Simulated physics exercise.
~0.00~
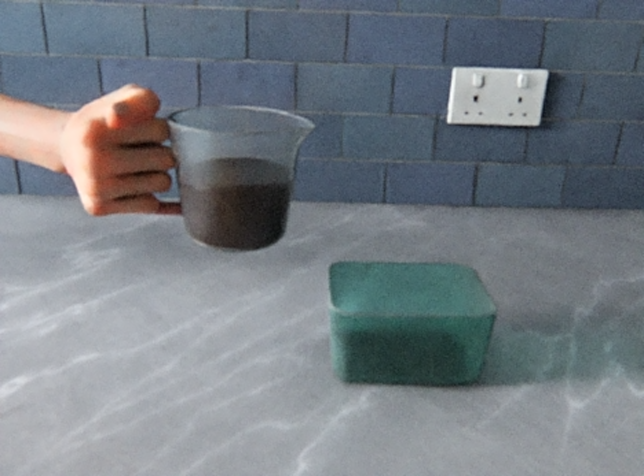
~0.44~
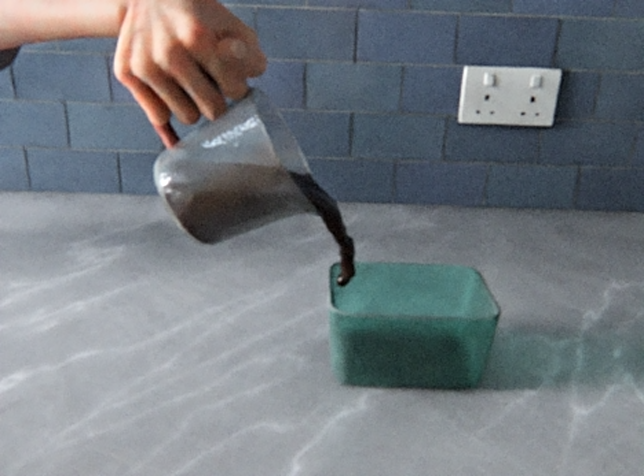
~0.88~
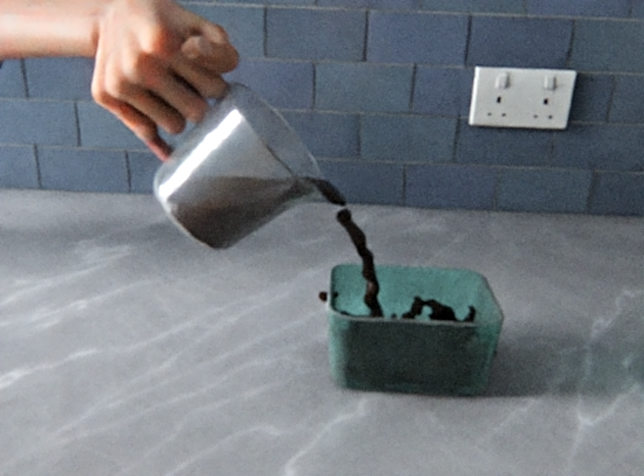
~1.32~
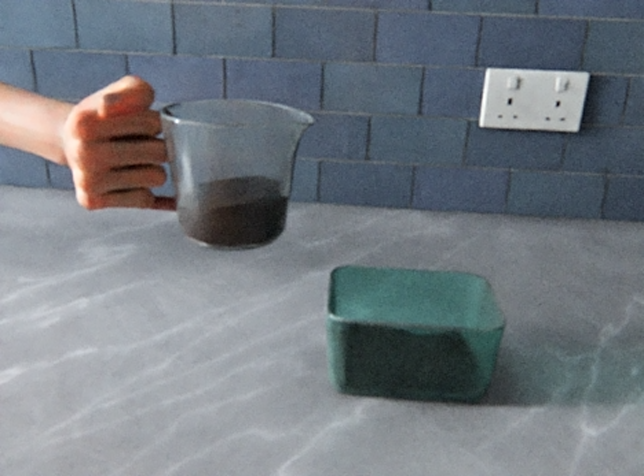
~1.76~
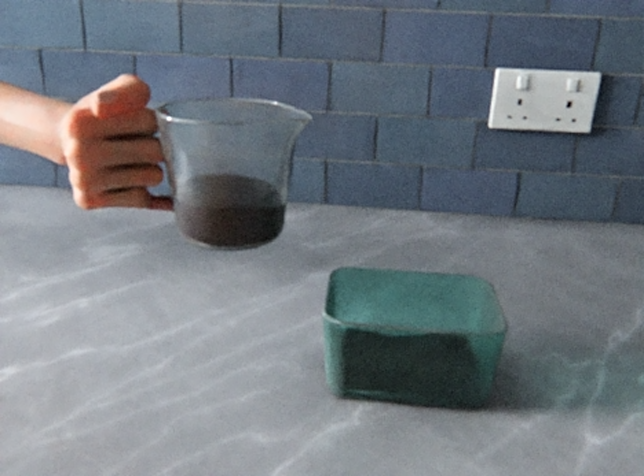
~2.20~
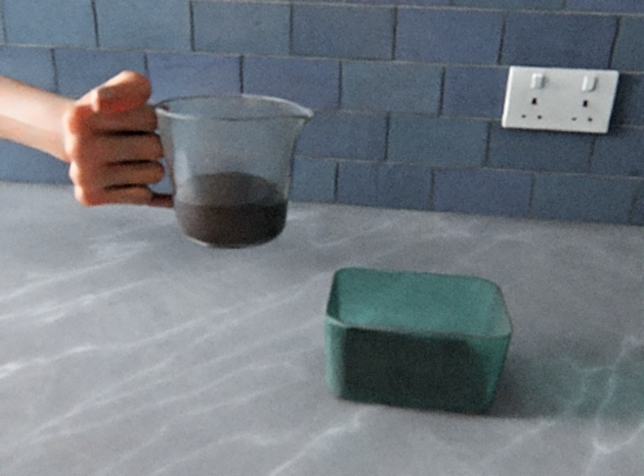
On a grey marbled worktop against a blue tiled wall, a hand tipped a glass jug and poured dark coffee into a green box, splashing a little at the rim, then turned the jug upright again and held it there, still partly full.
